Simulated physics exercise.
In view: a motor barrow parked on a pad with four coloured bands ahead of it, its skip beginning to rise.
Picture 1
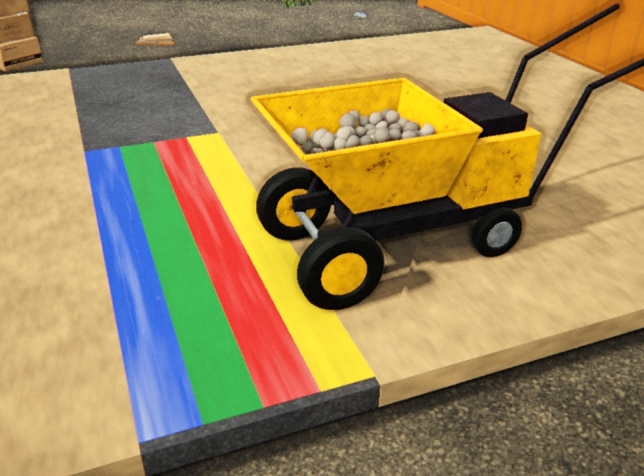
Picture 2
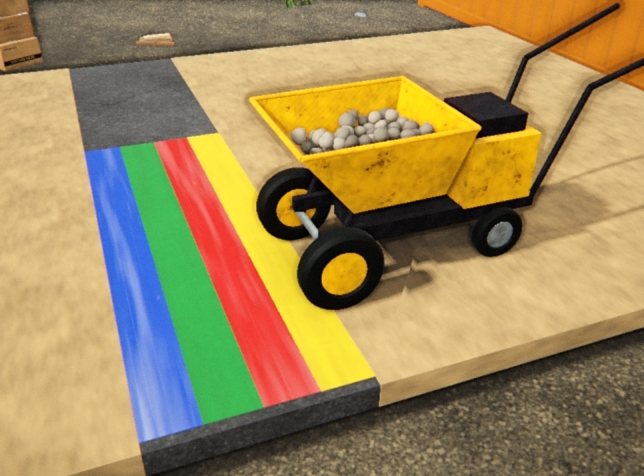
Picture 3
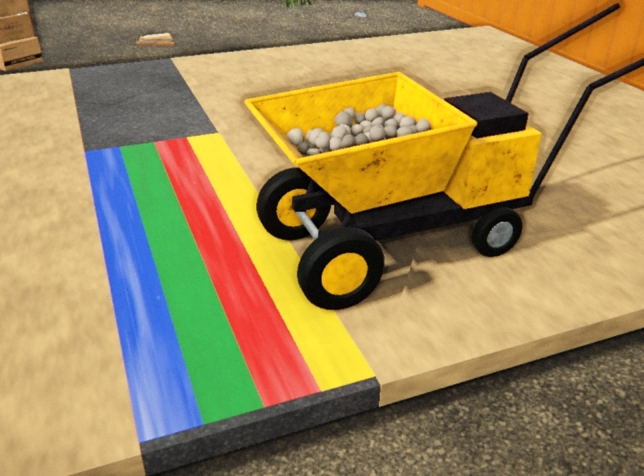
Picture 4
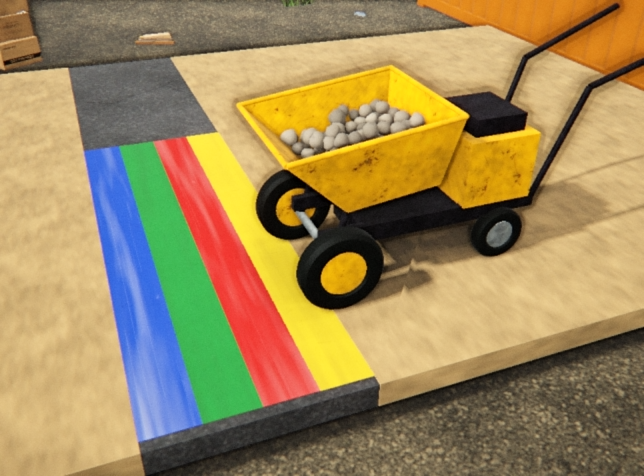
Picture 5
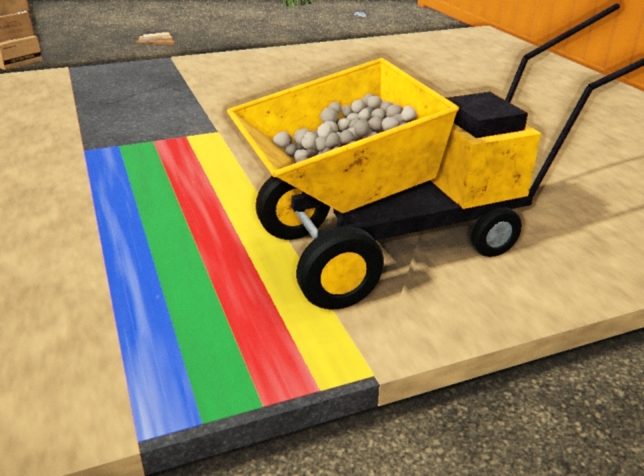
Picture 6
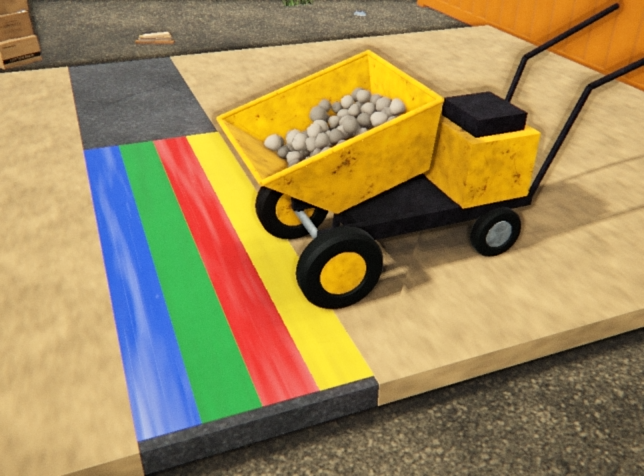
A yellow motor barrow loaded with grey pebbles stood beside yellow, red, green and blue bands, and its skip stayed level at first, then slowly tilted forward to the left, its back end rising.
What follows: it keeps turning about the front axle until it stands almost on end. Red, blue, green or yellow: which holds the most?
Most lies over the blue band.
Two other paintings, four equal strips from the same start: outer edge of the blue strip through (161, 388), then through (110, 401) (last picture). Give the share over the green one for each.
Roughly 0 per cent, and 30 per cent.
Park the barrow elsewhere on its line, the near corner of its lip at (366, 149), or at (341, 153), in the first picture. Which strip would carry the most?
At the first place green, at the second the strip in green.
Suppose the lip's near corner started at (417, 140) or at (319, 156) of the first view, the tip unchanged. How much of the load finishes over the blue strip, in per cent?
The first gives 0 %, the second 30 %.
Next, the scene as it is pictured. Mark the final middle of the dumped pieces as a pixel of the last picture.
At about (142, 298).
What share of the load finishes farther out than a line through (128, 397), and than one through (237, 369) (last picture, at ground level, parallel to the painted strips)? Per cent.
Near 10 % and 80 %.
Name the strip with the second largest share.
The runner-up: The strip in green.
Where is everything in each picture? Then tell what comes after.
The first picture shows lip of the skip near (304, 159), level; top of the load near (382, 136), river pebbles; yellow strip near (324, 342); red strip near (272, 355); green strip near (217, 369); blue strip near (159, 384).
The second picture shows lip of the skip near (302, 159), level; top of the load near (393, 136).
The third picture shows lip of the skip near (296, 162), tipped barely; top of the load near (390, 133).
The fourth picture shows lip of the skip near (287, 167), tipped a little; top of the load near (384, 129).
The fifth picture shows lip of the skip near (275, 174), tipped a little; top of the load near (376, 125).
The sixth picture shows lip of the skip near (262, 183), tipped clearly; top of the load near (366, 122); yellow strip near (323, 341); red strip near (271, 354); green strip near (216, 368); blue strip near (158, 383).
Shortly afterwards, skip tipped steeply; the whole lot in the skip.
Next, skip tipped right over; the bulk in the skip; a little over the green strip; a little over the blue strip.
Some moments later, skip tipped right over; near a quarter in the skip; near a quarter over the green strip; near half over the blue strip; a little off the paint.
In the end, skip tipped right over; near a quarter in the skip; none at all over the yellow strip; none at all over the red strip; near a quarter over the green strip; near half over the blue strip; a little off the paint.
